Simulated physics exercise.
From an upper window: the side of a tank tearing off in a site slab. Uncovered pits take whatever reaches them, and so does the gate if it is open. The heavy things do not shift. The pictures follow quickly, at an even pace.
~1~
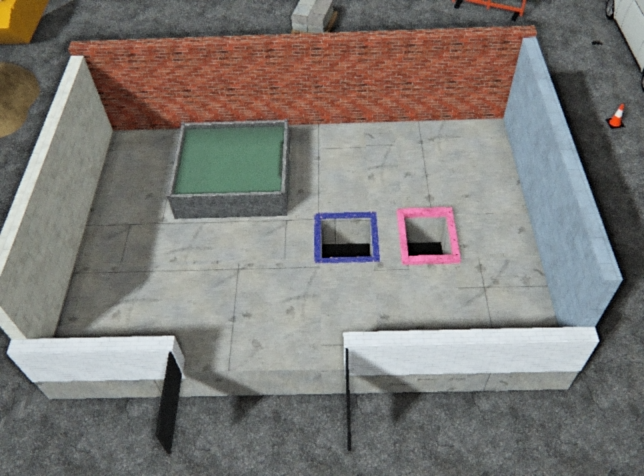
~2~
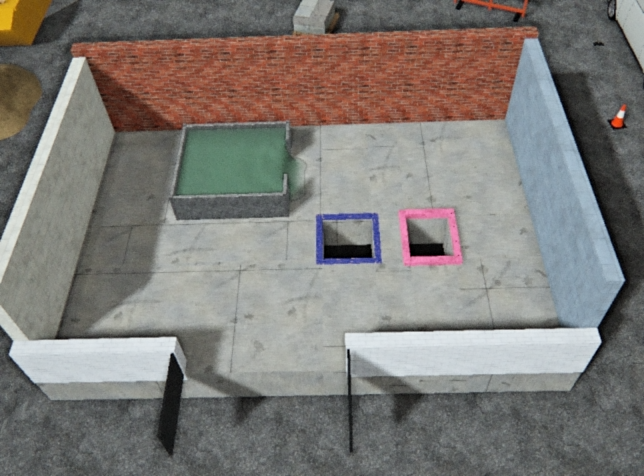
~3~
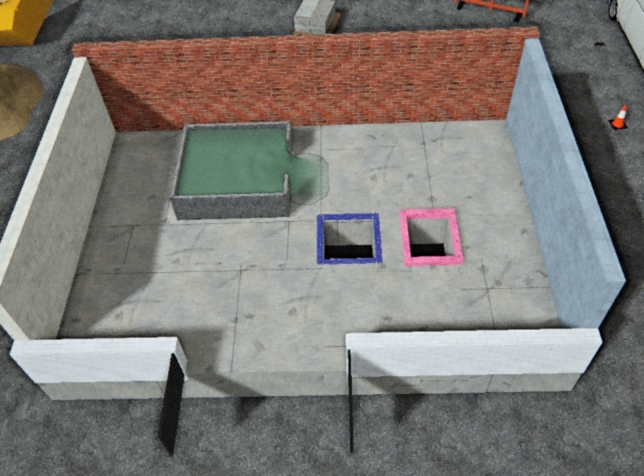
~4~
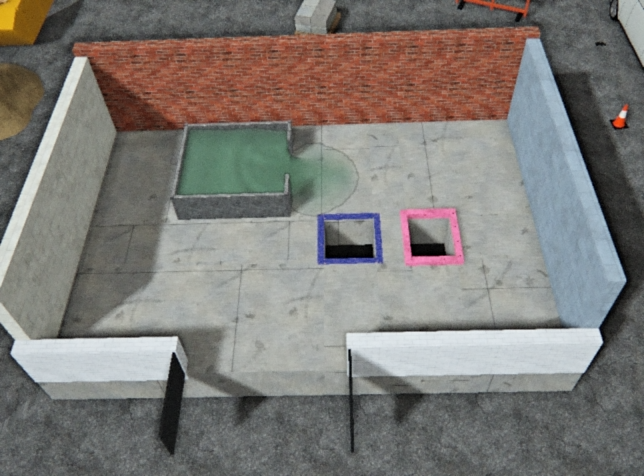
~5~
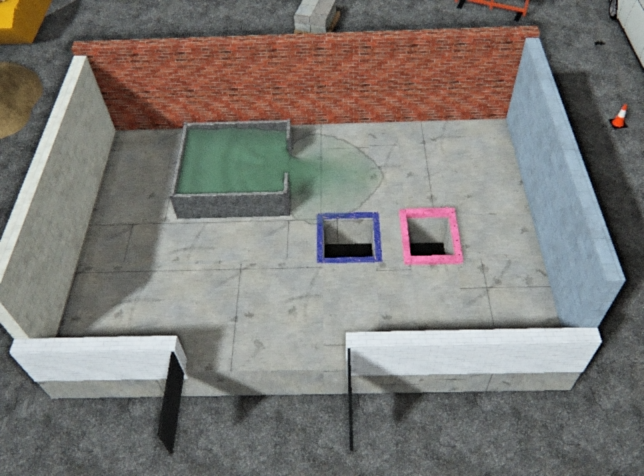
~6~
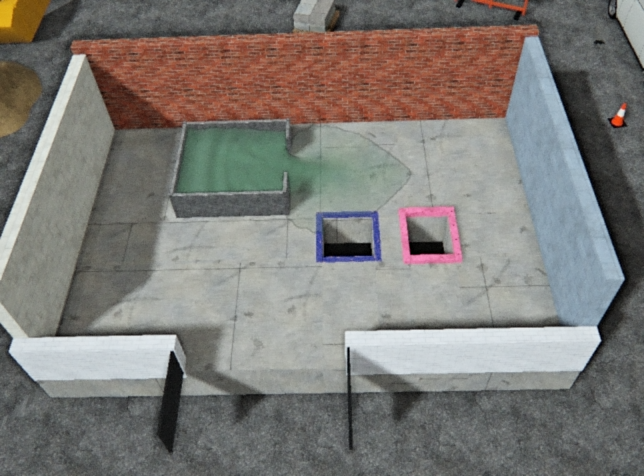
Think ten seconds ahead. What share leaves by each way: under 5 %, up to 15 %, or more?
The gate takes under 5 %; the blue pit takes between 5 and 15 %; the pink pit takes under 5 %.
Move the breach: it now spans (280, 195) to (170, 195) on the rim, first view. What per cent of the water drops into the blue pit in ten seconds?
Roughly, in per cent: Blue 2.
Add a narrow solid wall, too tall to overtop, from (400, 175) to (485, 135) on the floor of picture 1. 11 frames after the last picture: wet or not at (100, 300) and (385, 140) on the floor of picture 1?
In turn: Clear, awash.
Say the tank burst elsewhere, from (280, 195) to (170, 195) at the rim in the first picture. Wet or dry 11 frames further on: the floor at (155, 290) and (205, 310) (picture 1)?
In that order: Wet, awash.
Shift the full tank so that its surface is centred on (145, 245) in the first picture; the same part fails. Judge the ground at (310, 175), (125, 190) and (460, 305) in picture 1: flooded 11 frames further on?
In turn: Covered, no water, awash.
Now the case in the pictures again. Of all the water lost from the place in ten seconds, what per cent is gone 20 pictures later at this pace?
Some 45 per cent.
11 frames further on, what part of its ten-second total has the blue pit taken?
Roughly 30 per cent.
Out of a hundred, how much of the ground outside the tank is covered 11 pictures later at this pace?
Some 30 per cent.
A moment on, water covers 25 % of the floor; the gate 0 %, the blue pit 1 %, the pink pit 0 %.
Next, water covers 30 % of the floor; the gate 0 %, the blue pit 3 %, the pink pit 1 %.
Then, water covers 35 % of the floor; the gate 0 %, the blue pit 5 %, the pink pit 2 %.
Later, water covers 45 % of the floor; the gate 0 %, the blue pit 8 %, the pink pit 2 %.
In the end, water covers 70 % of the floor; the gate 2 %, the blue pit 11 %, the pink pit 2 %.
